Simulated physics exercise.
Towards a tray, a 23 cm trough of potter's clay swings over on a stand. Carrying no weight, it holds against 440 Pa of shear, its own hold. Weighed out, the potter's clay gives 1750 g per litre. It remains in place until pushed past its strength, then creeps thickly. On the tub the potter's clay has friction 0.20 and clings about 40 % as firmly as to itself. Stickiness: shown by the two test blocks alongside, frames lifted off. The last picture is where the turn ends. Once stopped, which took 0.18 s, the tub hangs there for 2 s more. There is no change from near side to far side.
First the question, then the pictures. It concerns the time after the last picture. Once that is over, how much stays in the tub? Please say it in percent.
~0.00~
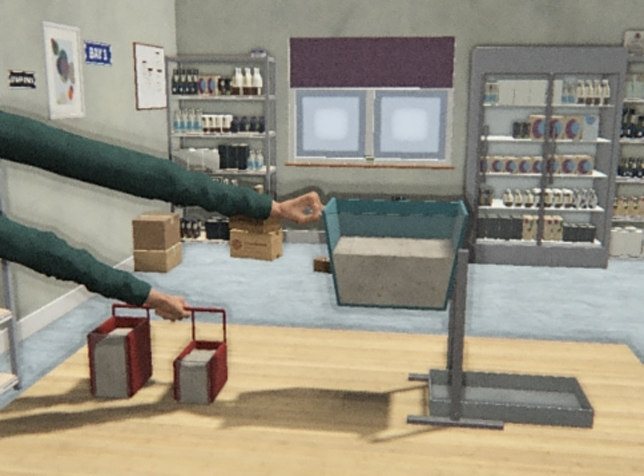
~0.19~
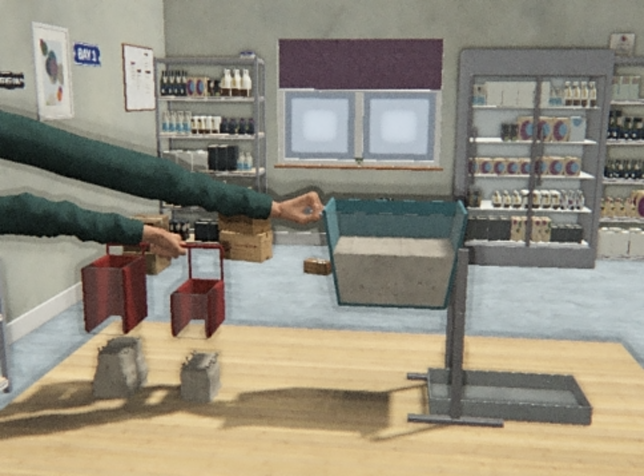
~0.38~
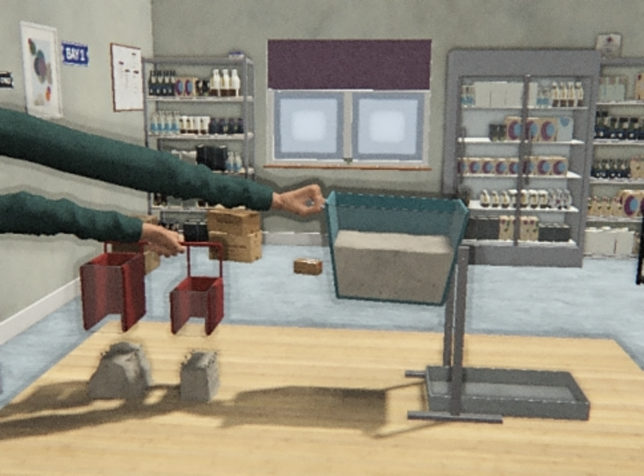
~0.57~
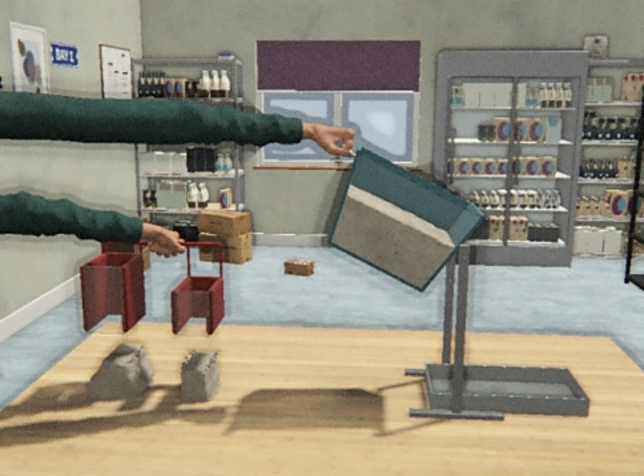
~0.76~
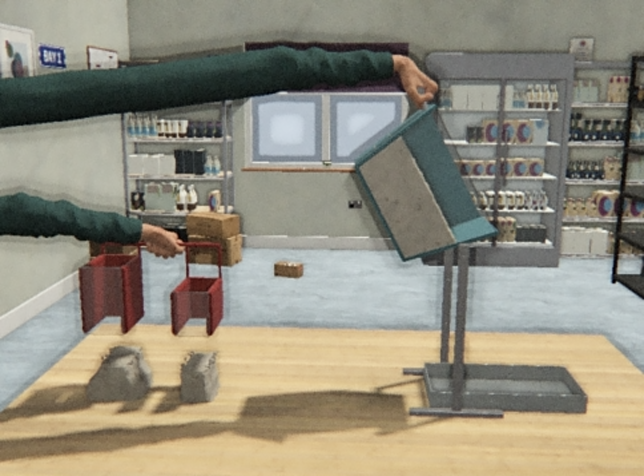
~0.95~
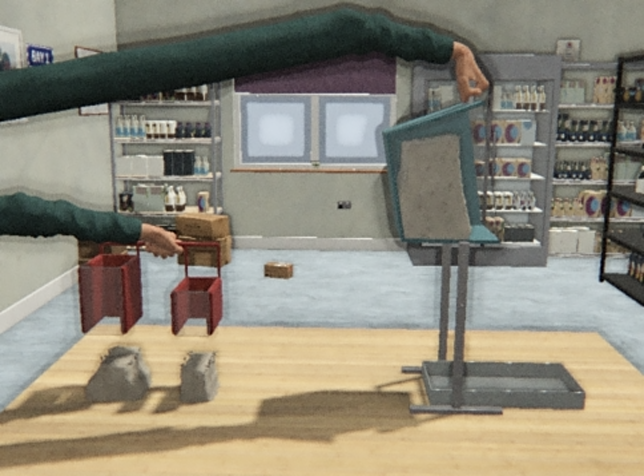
Some 56 percent stays.
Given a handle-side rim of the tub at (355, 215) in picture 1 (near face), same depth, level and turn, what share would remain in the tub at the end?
I'd guess around 90 per cent remains.
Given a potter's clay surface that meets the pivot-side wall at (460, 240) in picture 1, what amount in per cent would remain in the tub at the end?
It would come to roughly 50 percent.
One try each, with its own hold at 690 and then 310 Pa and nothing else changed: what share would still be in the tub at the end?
In turn about 55 %, 55 %.
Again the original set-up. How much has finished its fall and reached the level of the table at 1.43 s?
Some 12 % has got all the way down.
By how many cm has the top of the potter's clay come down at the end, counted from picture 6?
About 14 cm.
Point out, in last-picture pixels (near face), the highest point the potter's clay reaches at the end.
Looking at the last picture, I'd put it at about (421, 195).
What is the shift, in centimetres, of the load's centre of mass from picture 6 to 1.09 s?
About 7 cm.
After 1.09 s, the tub is at 81 degrees and holds 97 %.
After 1.26 s, the tub is at 81 degrees and holds 67 %.
After 1.43 s, the tub is at 81 degrees and holds 59 %.
After 1.60 s, the tub is at 81 degrees and holds 58 %.
After 2.95 s, at the end, the tub is at 81 degrees and holds 56 %.
